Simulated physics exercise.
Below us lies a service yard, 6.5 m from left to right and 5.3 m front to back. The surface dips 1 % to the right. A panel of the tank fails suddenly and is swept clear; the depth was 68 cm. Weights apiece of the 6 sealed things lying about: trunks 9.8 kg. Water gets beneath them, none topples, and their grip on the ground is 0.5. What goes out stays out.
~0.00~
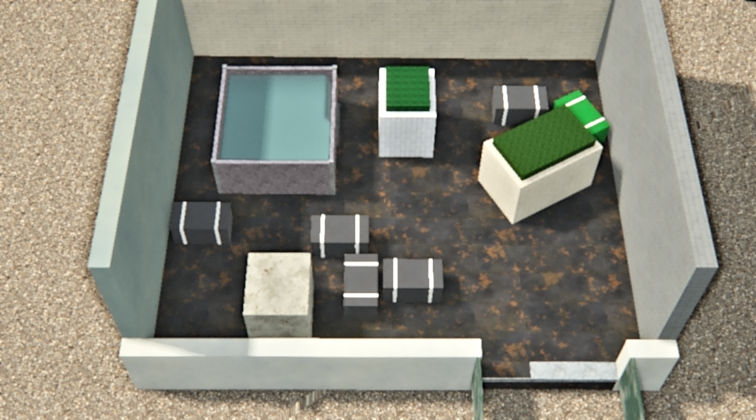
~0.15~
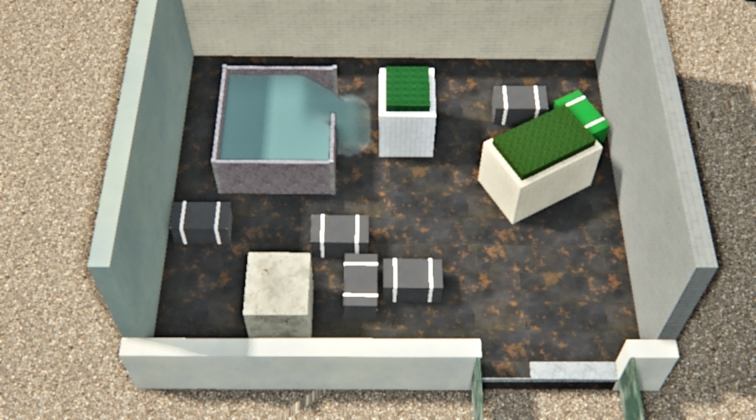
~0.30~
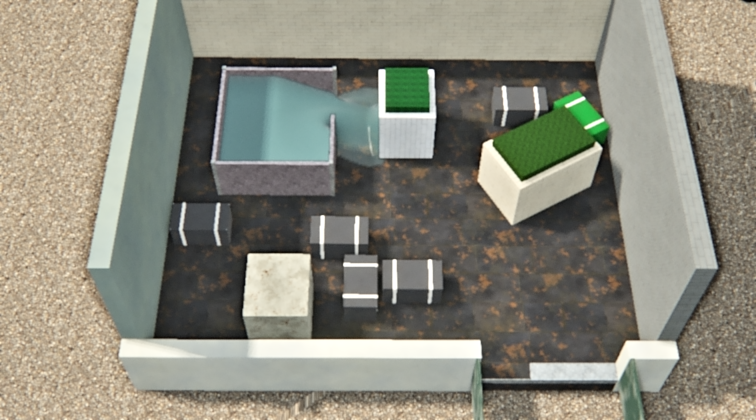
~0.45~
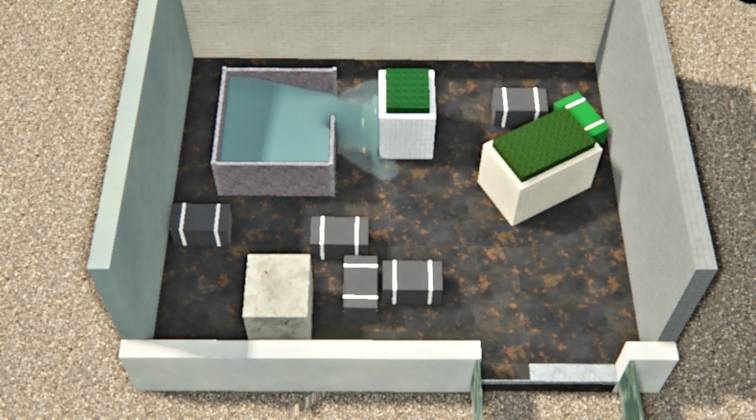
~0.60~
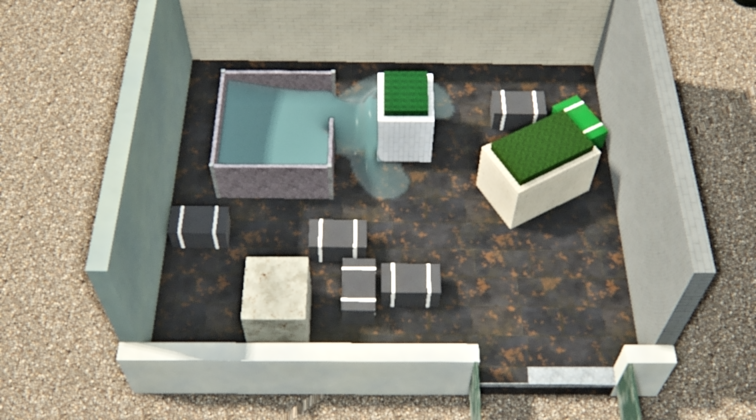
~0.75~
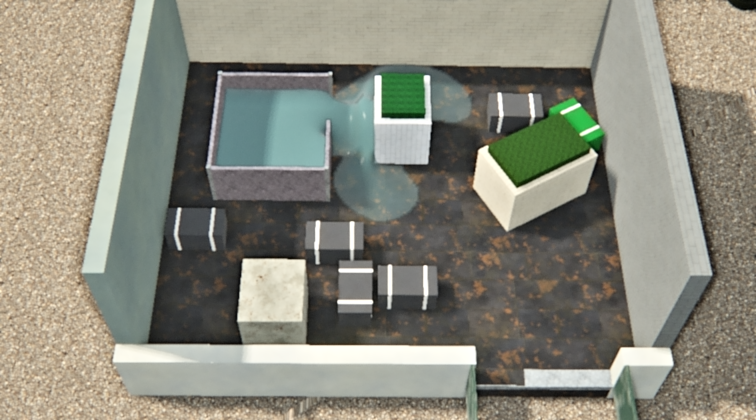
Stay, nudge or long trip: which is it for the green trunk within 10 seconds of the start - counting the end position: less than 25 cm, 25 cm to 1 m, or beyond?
The green trunk is nudged along.
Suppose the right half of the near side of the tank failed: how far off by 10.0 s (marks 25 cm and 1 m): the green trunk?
Then the green trunk gets carried off.
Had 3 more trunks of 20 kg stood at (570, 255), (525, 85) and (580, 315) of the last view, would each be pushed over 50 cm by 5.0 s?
In that order: Less, past it, under.
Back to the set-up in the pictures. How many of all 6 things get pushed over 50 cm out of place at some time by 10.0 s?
I count 6.
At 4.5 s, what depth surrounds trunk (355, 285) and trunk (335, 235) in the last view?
Roughly 8 and 6 cm.
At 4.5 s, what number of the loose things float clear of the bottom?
I count 4.
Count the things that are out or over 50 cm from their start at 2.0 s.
By then 1.
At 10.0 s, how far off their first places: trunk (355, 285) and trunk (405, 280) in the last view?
In turn: 250 cm, washed out.
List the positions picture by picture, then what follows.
In the first frame, the green trunk at (582, 113), on the bottom; 2.6 m2 under water; 0 of 6 have shifted.
In the second frame, the green trunk at (582, 113) rests on the ground; 3.2 m2 under water; 0 of 6 have shifted.
In the third frame, the green trunk at (582, 114) rests on the ground; 3.7 m2 under water; 0 of 6 have shifted.
In the fourth frame, the green trunk at (582, 115), on the bottom; water covers 4.1 m2; 0 of 6 have shifted.
In the fifth frame, the green trunk at (580, 118) rests on the ground; water covers 4.8 m2; 0 of 6 have shifted.
In the sixth frame, the green trunk at (577, 121) rests on the ground; water covers 6.0 m2; 0 of 6 have shifted.
After 2.0 s the green trunk is near (577, 121), 0.0 m from its start, aground; 0 of 6 are out; 1 afloat.
After 4.5 s the green trunk is near (587, 146), 0.6 m from its start, afloat; 0 of 6 are out; 4 afloat.
After 7.0 s the green trunk is near (586, 148), 0.6 m from its start, afloat; 0 of 6 are out; 6 afloat.
After 10.0 s the green trunk is near (586, 148), 0.6 m from its start, afloat; 1 of 6 are out; 5 afloat.
